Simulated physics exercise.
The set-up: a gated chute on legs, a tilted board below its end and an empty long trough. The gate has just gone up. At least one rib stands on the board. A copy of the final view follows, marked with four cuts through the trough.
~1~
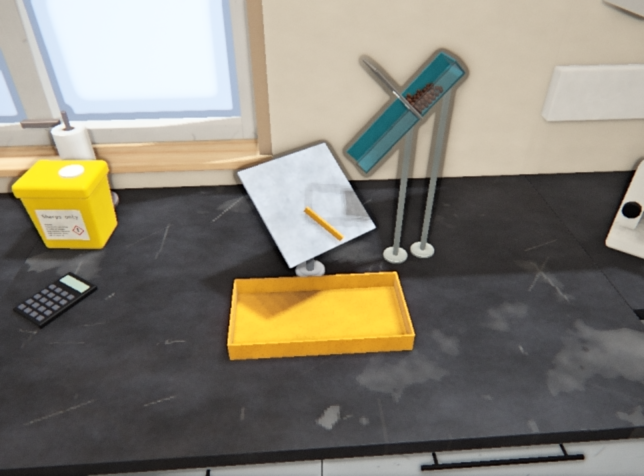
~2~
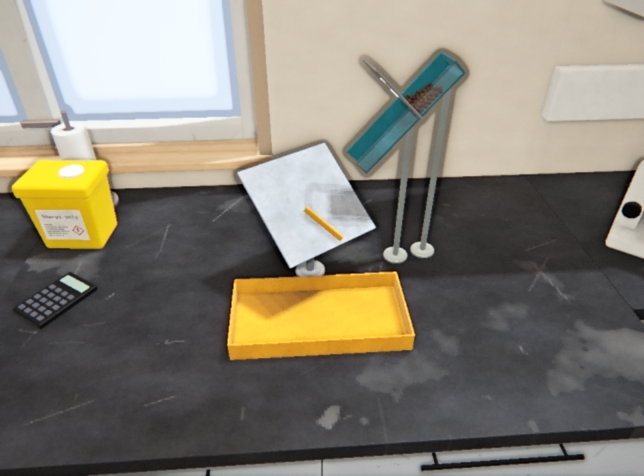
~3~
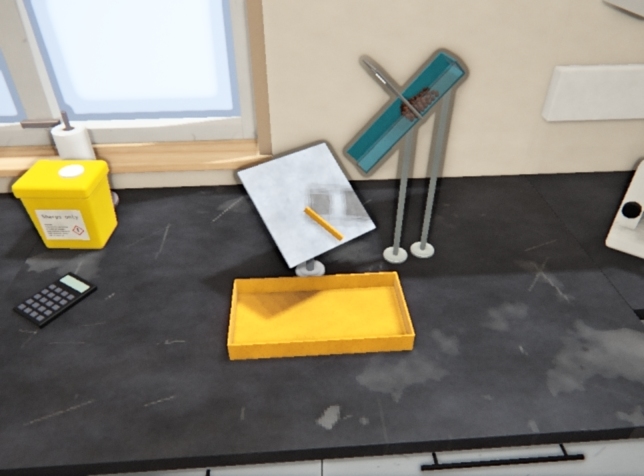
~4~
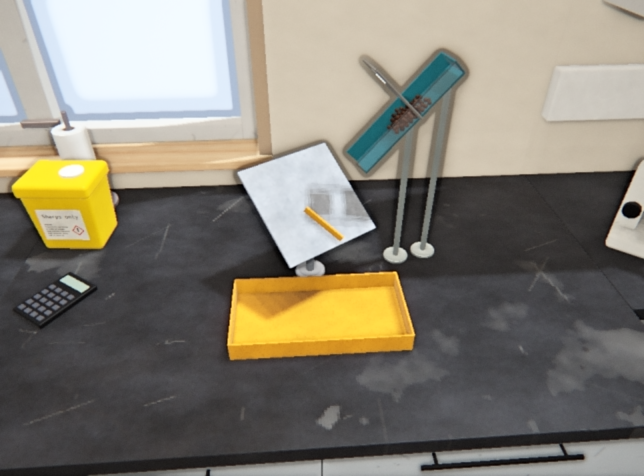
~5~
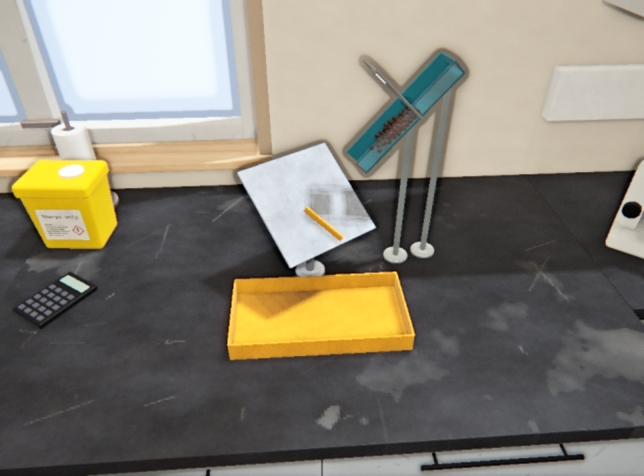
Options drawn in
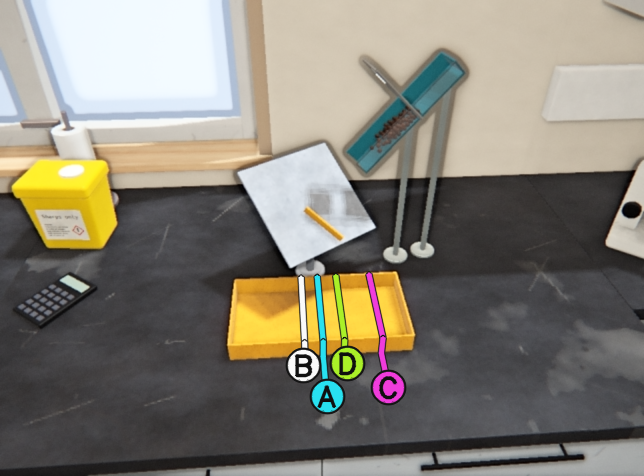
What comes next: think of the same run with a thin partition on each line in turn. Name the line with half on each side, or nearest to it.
Use line C.
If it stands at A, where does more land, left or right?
Right.
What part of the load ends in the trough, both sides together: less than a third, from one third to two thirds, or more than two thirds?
More than two thirds.
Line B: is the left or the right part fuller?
More lands on the right.
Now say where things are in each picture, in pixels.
The first picture shows load behind the gate (421, 97), allspice berries; lip of the chute (361, 167), sloping fairly steeply.
The second picture shows middle of the board (309, 201), tilted fairly steeply; middle of its low edge (336, 246); of its high edge (283, 157).
The third picture shows front corners of the trough (228, 345) and (414, 335), empty; front of the load (403, 113).
The fourth picture shows middle of the load (407, 113); its front (389, 127), roughly a third of the way to the lip; rib from (307, 207) to (344, 238).
The fifth picture shows middle of the load (394, 125); its front (372, 148), roughly two thirds of the way to the lip.
On the marked copy, line A crosses the front rim at (323, 340); line B crosses the front rim at (304, 341); line C crosses the front rim at (382, 337); line D crosses the front rim at (344, 339).
For line A, of what is caught, just a few on the left of the divider, almost all on the right.
For line B, of what is caught, just a few on the left of the divider, almost all on the right.
For line C, of what is caught, roughly half on the left of the divider, roughly half on the right.
For line D, of what is caught, just a few on the left of the divider, almost all on the right.
